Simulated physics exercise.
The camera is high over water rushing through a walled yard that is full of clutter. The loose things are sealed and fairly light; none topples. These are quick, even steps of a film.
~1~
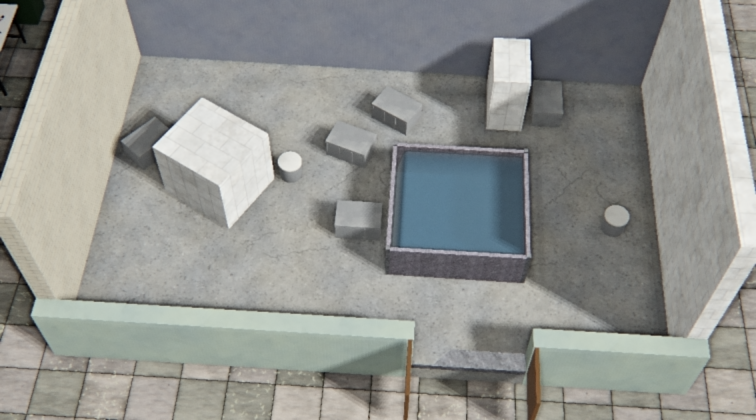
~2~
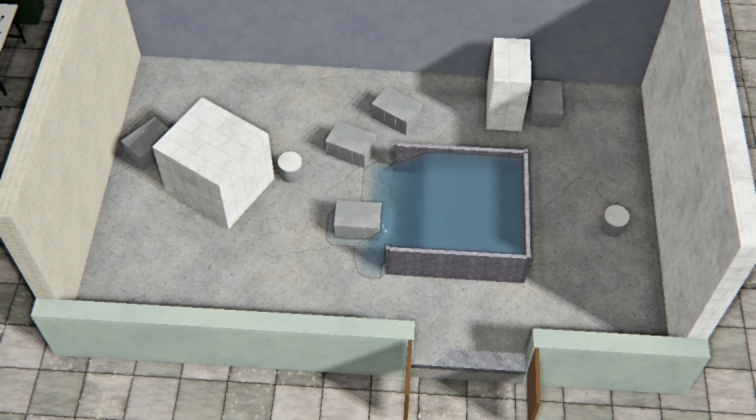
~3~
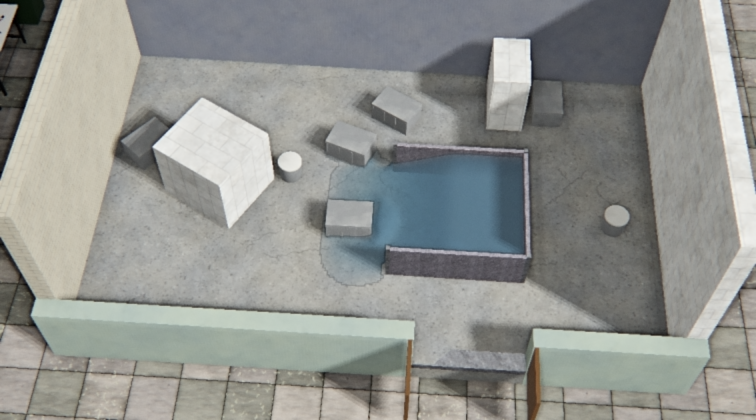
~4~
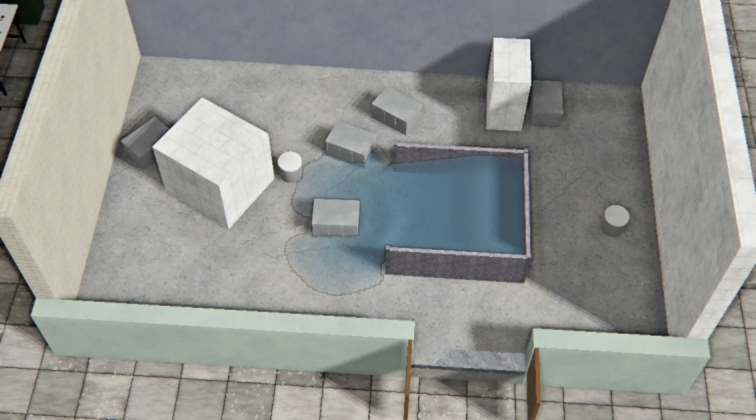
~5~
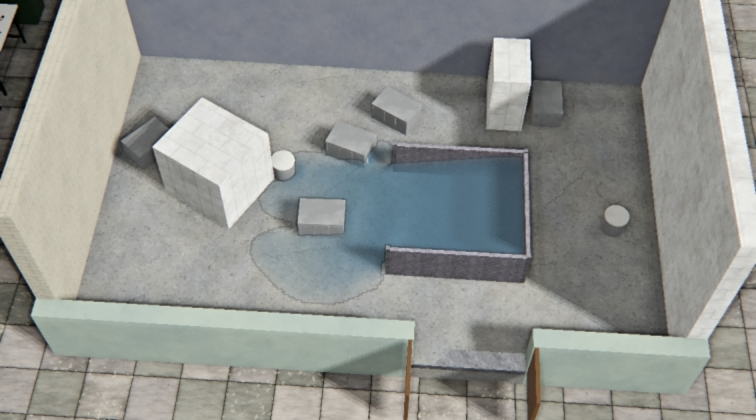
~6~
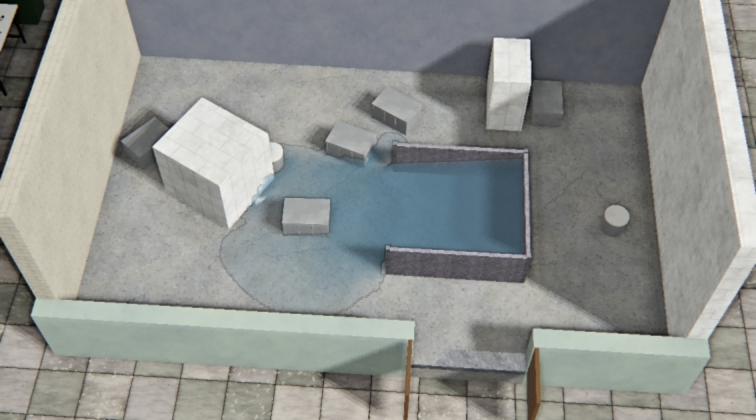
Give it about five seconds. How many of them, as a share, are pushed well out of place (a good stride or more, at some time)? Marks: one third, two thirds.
It is from one to two thirds.
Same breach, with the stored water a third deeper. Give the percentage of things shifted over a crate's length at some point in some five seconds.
Roughly 60 per cent.
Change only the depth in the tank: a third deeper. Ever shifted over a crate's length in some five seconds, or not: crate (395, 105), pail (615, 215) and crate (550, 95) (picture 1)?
In that order: No, never so far, short of that.
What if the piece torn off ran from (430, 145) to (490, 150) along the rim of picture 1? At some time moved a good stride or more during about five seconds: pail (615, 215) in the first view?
Verdict: Shifted that much.
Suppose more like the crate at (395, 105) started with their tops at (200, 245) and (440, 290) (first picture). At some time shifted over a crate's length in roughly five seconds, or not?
In turn: Moved that far, no.
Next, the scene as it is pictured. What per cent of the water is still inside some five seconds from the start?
Near 100 in a hundred.
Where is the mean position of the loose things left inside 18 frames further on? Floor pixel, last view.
Roughly at (333, 160).
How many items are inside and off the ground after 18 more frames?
That makes 2.
A moment on, 2 of 7 are well off their spots; 0 afloat.
Next, 2 of 7 are well off their spots; 0 afloat.
Later, 2 of 7 are well off their spots; 2 afloat.
In the end, 3 of 7 are well off their spots, and 3 have been at some point; 1 afloat.
